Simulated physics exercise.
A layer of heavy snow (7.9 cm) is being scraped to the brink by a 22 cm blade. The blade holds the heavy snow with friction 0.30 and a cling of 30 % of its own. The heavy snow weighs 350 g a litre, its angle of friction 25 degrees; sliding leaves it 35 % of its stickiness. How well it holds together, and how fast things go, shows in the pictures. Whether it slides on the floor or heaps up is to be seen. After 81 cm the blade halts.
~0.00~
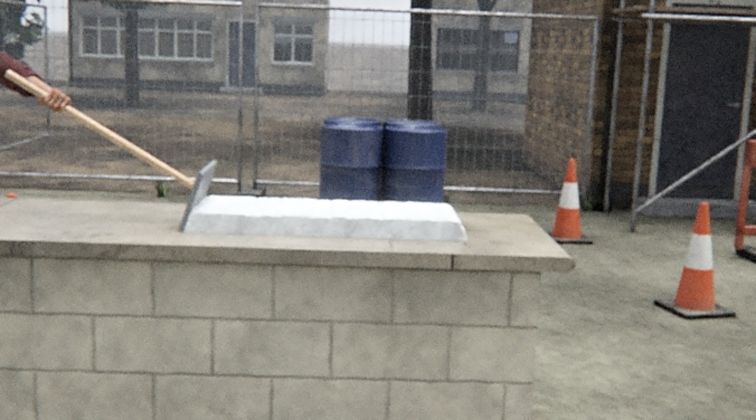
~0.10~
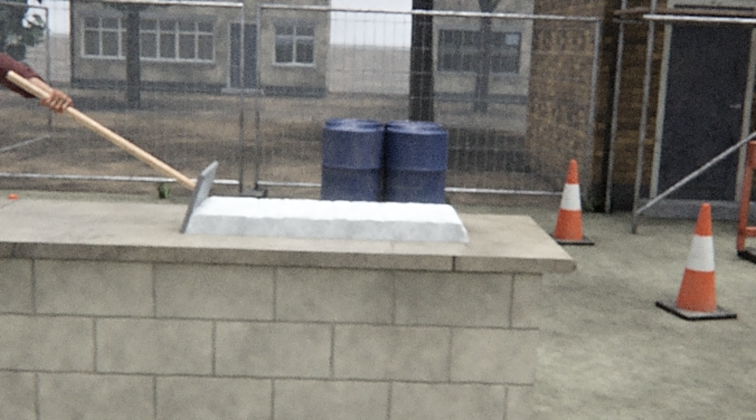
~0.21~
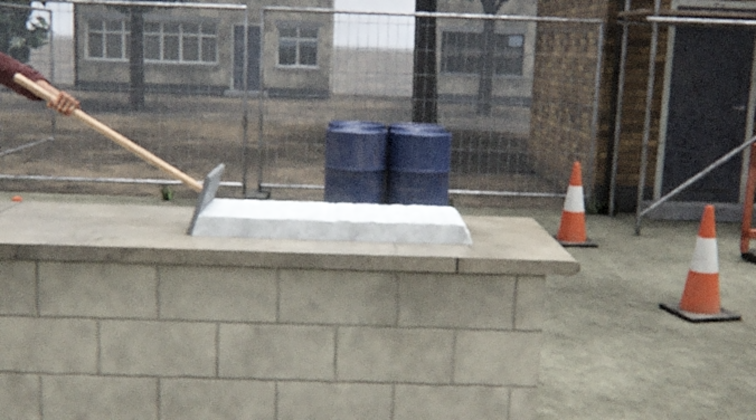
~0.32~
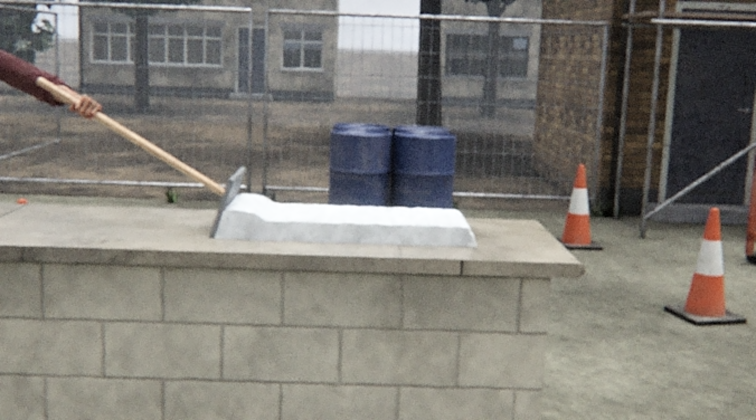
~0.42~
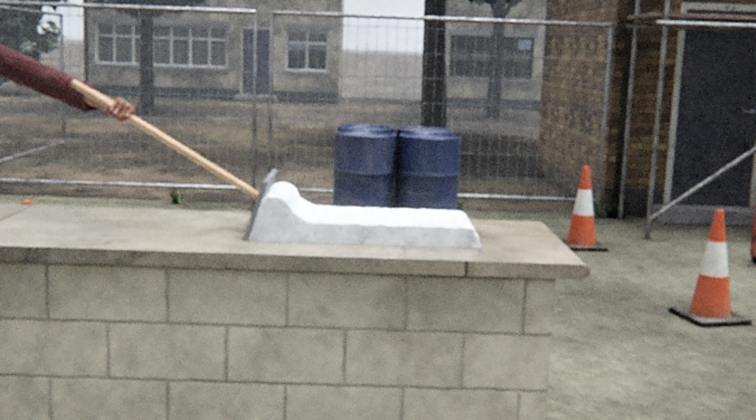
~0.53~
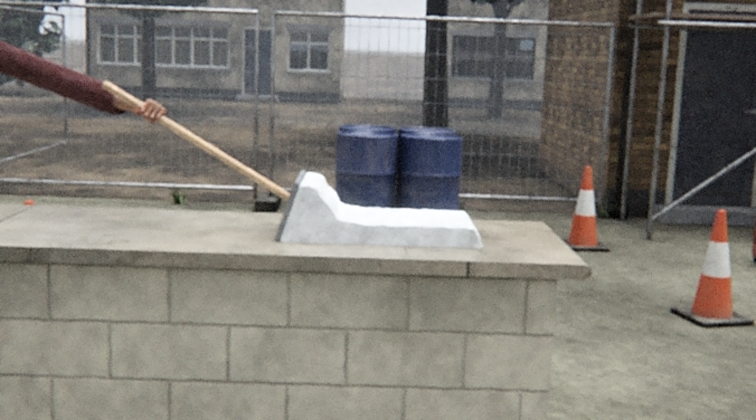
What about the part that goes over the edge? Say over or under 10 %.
The result is under 10 %.
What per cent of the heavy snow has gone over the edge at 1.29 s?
Some 0 per cent.
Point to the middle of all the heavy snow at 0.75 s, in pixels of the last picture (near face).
Near (405, 226).
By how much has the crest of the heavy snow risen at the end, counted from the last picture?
Some 2 cm.
After 0.75 s, 0 % has gone over the edge.
After 1.02 s, 0 % has gone over the edge.
After 1.29 s, 0 % has gone over the edge.
After 1.56 s, 0 % has gone over the edge.
After 1.66 s, at the end, 0 % has gone over the edge.
